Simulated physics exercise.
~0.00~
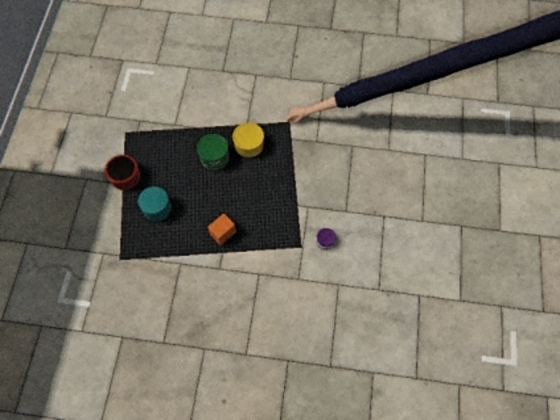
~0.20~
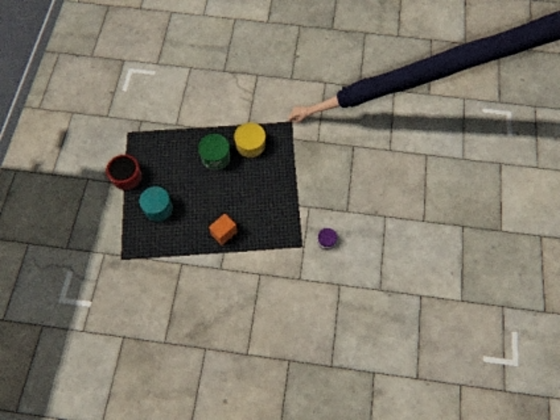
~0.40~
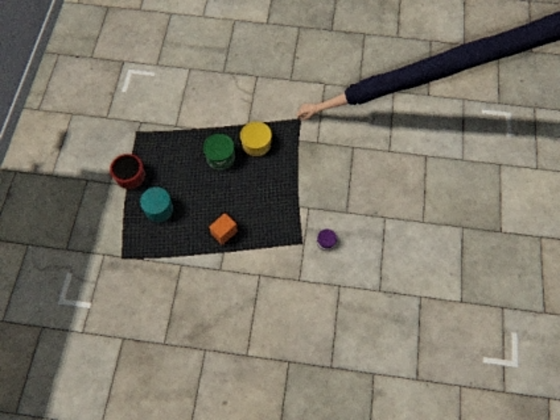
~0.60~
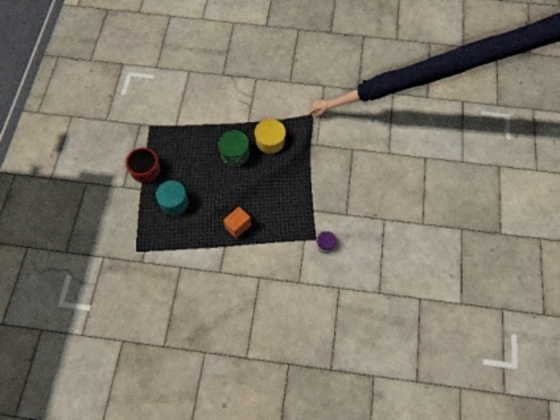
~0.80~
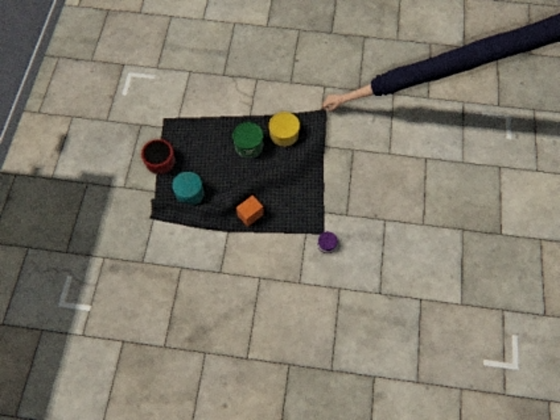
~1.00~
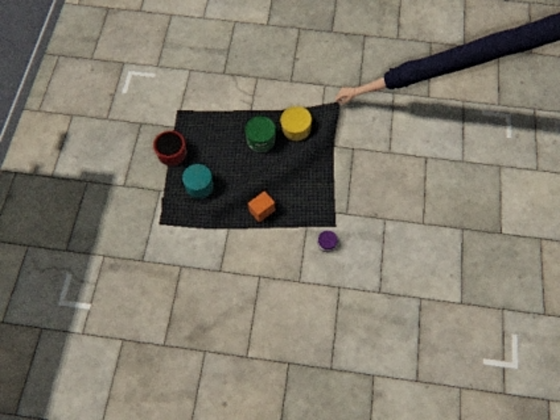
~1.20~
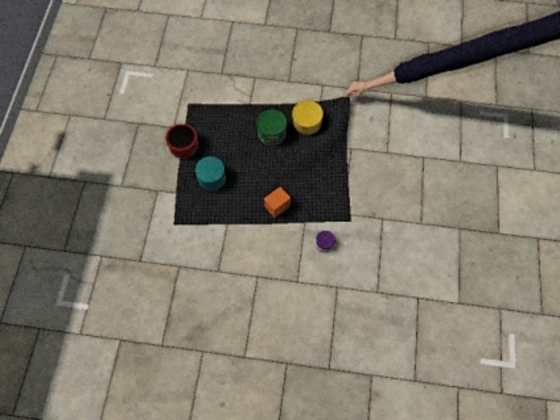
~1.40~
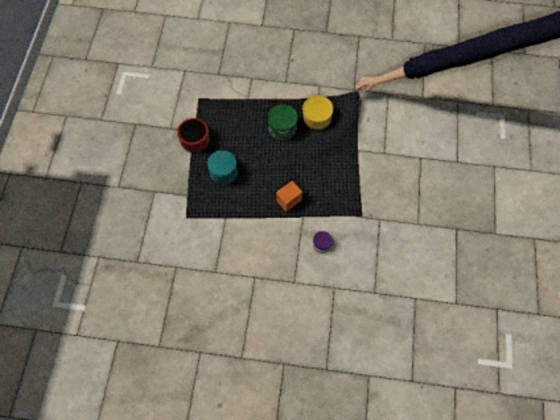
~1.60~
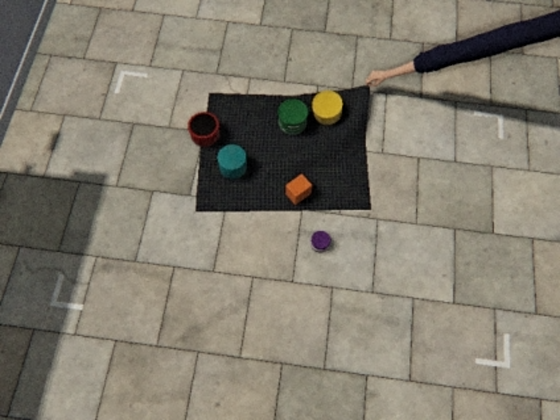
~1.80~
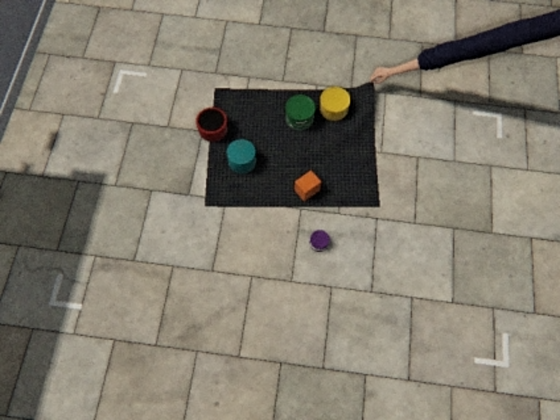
A paved floor of pale stone tiles, marked with white corner brackets, is seen from high above, with shadow at the left. A dark mat carries a red pot at its left edge, a teal tub, a green bucket, a yellow bin and an orange crate, while a small purple pot sits on the paving just off its right side. A dark-sleeved arm holds the mat's upper right corner and draws it slowly, then steadily, up and right. The mat wrinkles briefly, and its load rides along. It ends well up and right, everything still upright aboard, the purple pot unmoved below.
